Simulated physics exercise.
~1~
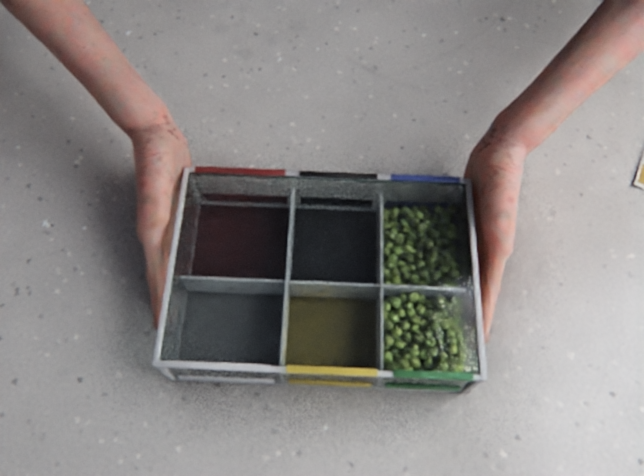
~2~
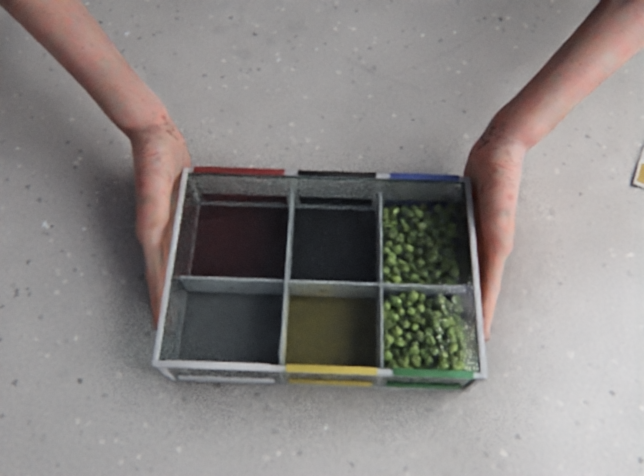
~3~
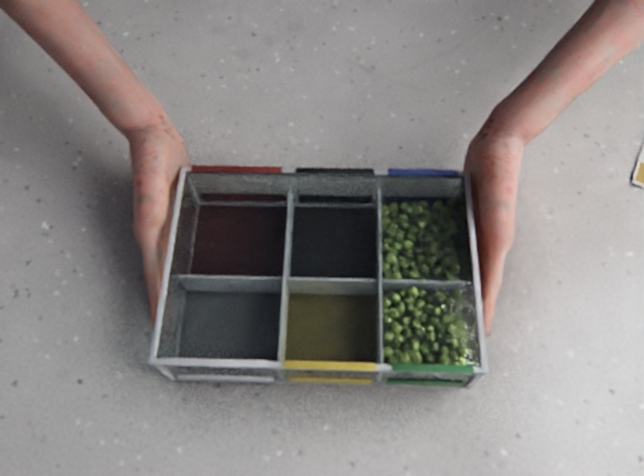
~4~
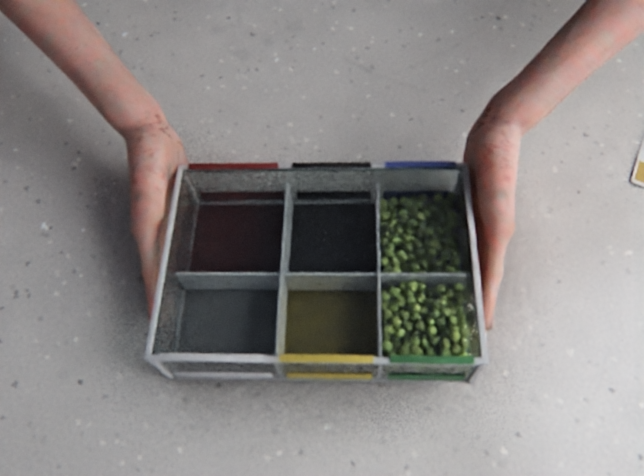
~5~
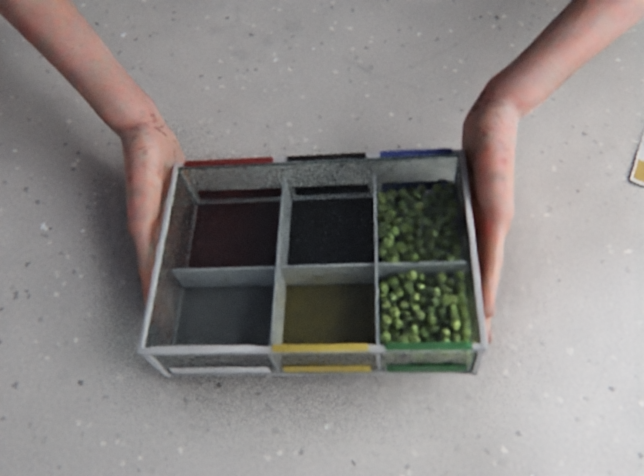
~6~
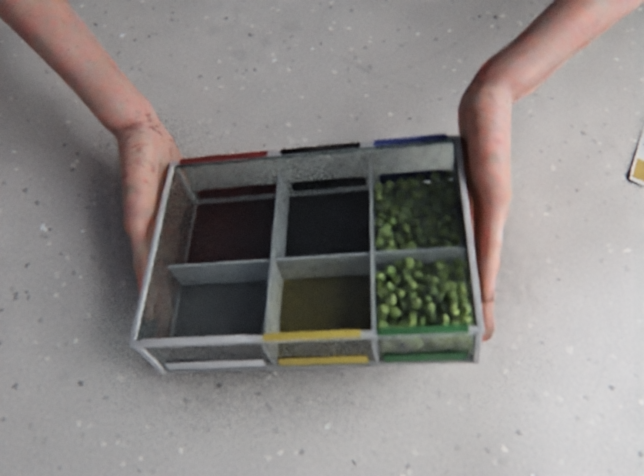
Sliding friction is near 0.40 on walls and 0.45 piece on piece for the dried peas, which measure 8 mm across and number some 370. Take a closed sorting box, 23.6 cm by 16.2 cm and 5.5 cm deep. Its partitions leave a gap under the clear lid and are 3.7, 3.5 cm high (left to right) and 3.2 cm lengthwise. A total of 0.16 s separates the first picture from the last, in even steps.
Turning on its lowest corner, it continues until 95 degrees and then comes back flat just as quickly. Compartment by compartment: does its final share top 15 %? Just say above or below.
Red above, blue above, green below, yellow below, white below, black above.
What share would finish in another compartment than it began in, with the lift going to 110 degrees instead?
75 %.
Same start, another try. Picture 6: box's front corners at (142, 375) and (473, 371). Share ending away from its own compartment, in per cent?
Estimate: Near 70 %.
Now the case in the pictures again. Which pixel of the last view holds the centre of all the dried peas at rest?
Est. centre at rest: (315, 233) px.
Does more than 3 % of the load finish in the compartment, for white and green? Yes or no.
Checking white: It falls short; checking green: It clears.
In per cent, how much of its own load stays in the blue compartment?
My estimate is roughly 50 percent.
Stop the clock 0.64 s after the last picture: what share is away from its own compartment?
Reading: Close to 25 %.
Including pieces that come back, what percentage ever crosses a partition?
That share comes to about 70 per cent.
Then, 0.64 s after the last picture, tilt 95 degrees; red 5 %, blue 40 %, green 35 %, yellow 5 %, black 15 %.
Then, 1.07 s after the last picture, tilt 42 degrees; red 35 %, blue 25 %, green 10 %, black 30 %.
Then, 1.58 s after the last picture, tilt 0 degrees; red 35 %, blue 25 %, green 10 %, black 30 %.
In the end, red 35 %, blue 25 %, green 10 %, yellow 0 %, white 0 %, black 30 %.
